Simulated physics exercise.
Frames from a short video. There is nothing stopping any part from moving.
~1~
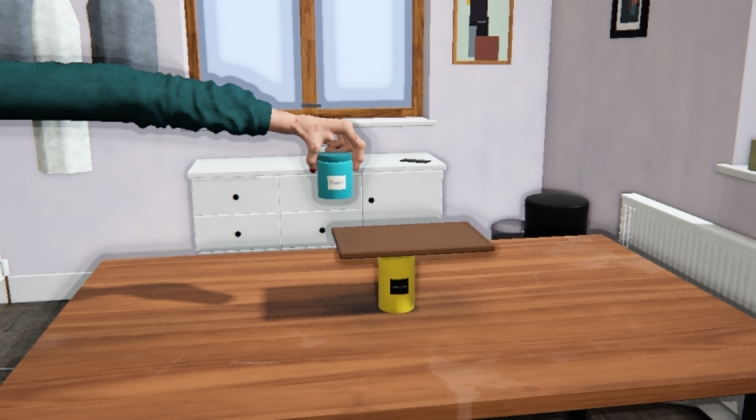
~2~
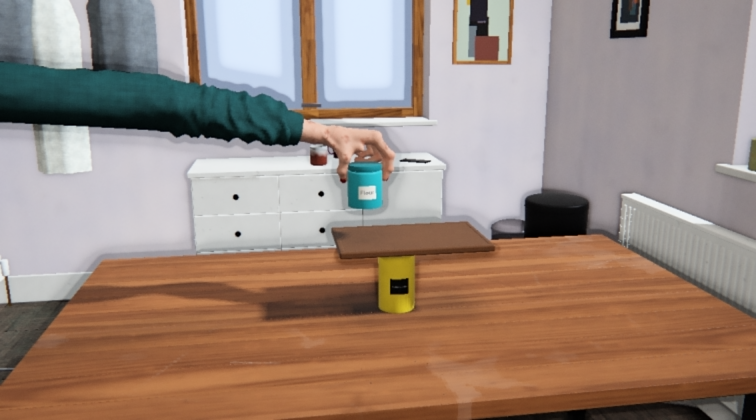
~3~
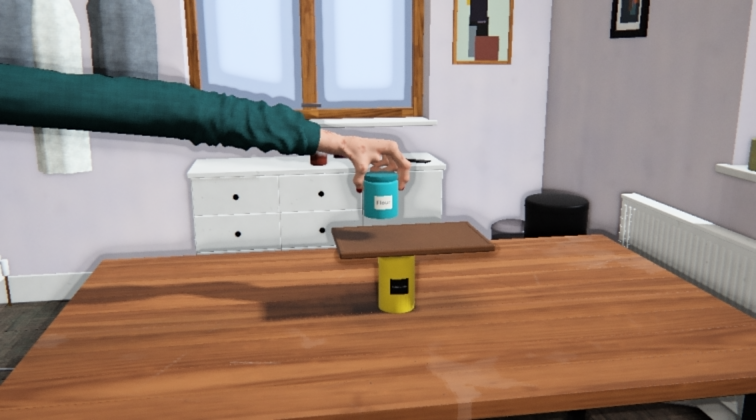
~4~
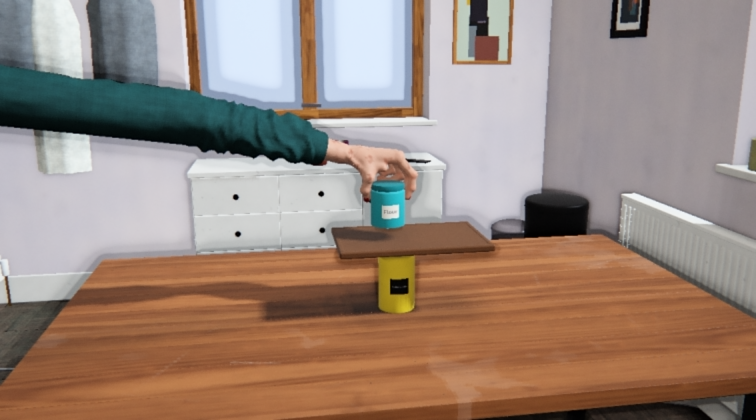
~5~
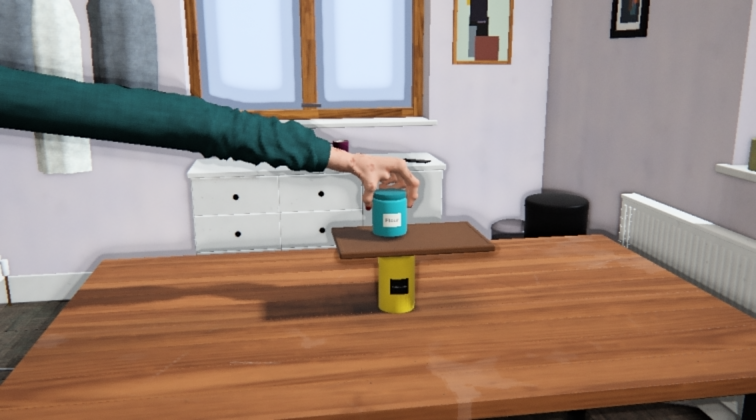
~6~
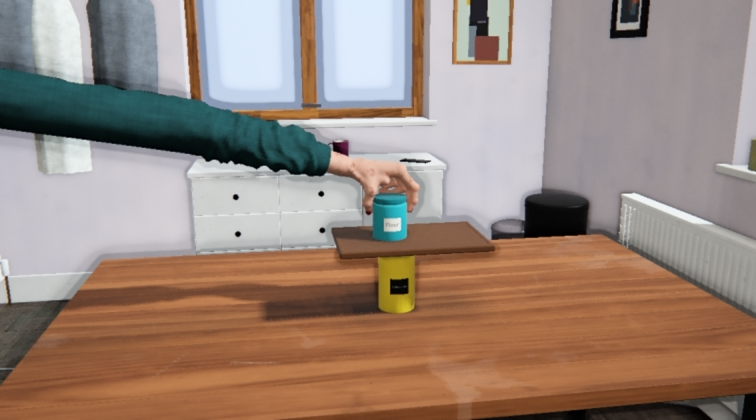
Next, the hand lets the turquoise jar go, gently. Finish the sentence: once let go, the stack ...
Once let go, the stack stays put.
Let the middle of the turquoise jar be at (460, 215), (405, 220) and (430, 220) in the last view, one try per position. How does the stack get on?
So, first it tips over, next it stays steady, and last it tips over.
Then, 0.20 s after the last picture, nothing has stirred.
Then, 0.60 s after the last picture, turquoise jar resting near (389, 217).
At rest, all 3 in place. Seen from the same camera at the end, turquoise jar near (389, 217). The stack keeps its balance.
